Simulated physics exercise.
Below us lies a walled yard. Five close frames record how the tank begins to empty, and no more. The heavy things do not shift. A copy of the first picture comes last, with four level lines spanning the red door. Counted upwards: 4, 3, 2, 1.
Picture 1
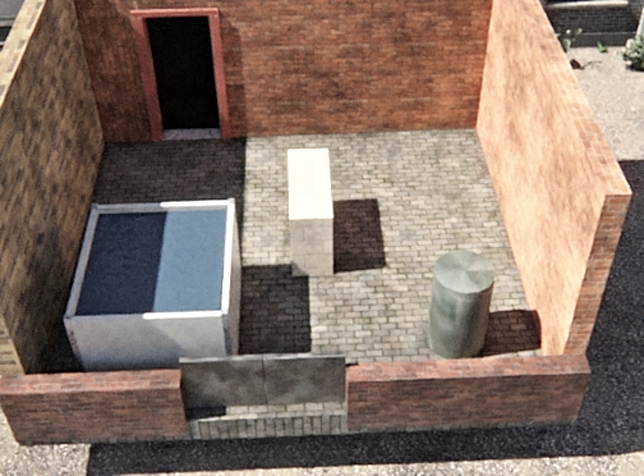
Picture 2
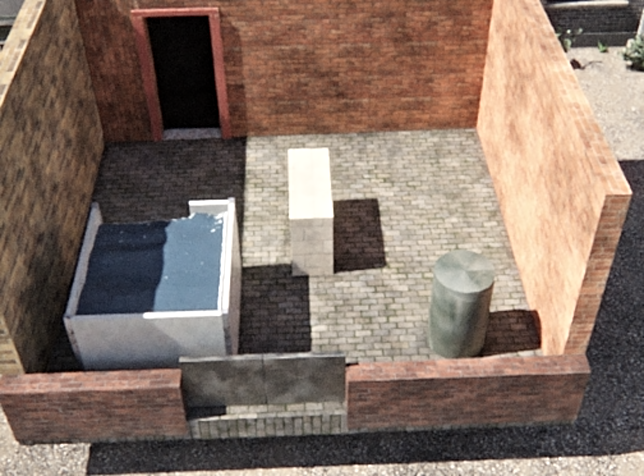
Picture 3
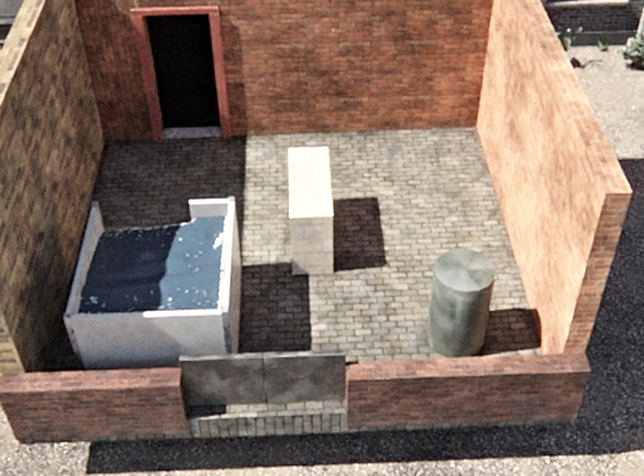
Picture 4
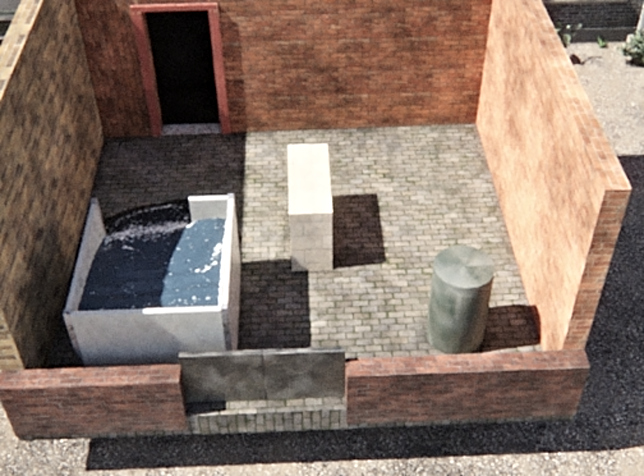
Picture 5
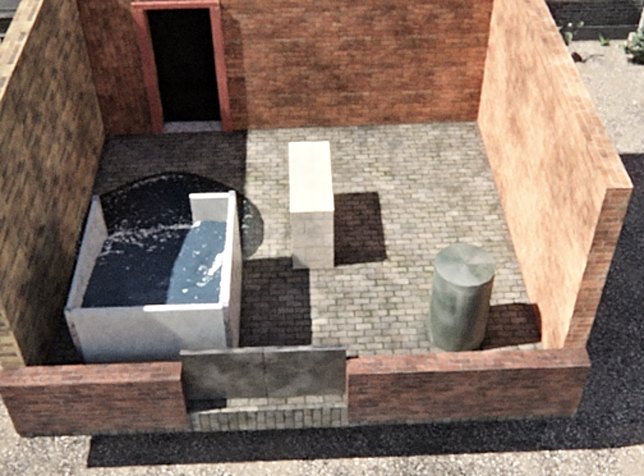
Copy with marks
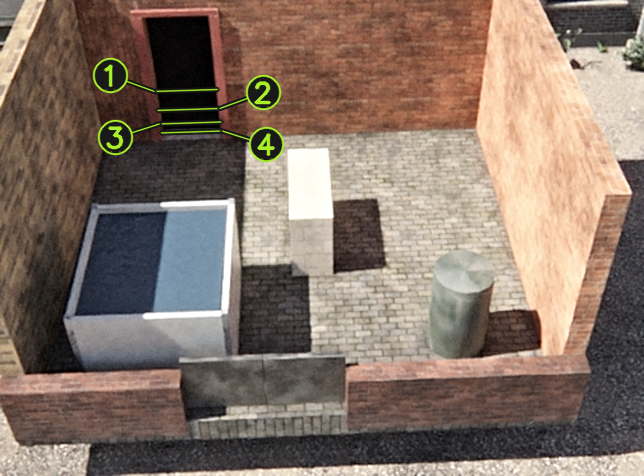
A brick-walled yard paved with grey blocks is seen from above, with a dark, red-framed doorway in the back wall and a low grey gate in front. A white tank of blue water stands at the left, a pale upright block near the middle and a grey-green cylinder at the right. The water churns and sinks as it pours through the tank's open back, spreading darkly over the paving behind, while the view shifts very slightly.
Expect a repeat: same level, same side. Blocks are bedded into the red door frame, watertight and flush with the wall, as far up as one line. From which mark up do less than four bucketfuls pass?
The limit is 2.
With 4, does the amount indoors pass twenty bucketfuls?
Yes, clearly.
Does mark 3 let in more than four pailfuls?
Yes, that goes wrong.
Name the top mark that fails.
Mark 3.
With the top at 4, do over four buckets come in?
Yes, that goes wrong.
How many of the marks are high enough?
Two of them.
On the marked copy, 1 at (186, 90); 2 at (188, 109); 3 at (190, 122); 4 at (191, 131); from the bottom up 4, 3, 2, 1.
If 1 is chosen, nothing gets over.
If 2 is chosen, a splash gets over, under a bucket.
If 3 is chosen, about 13 bucketfuls get in.
If 4 is chosen, dozens of bucketfuls pour in.
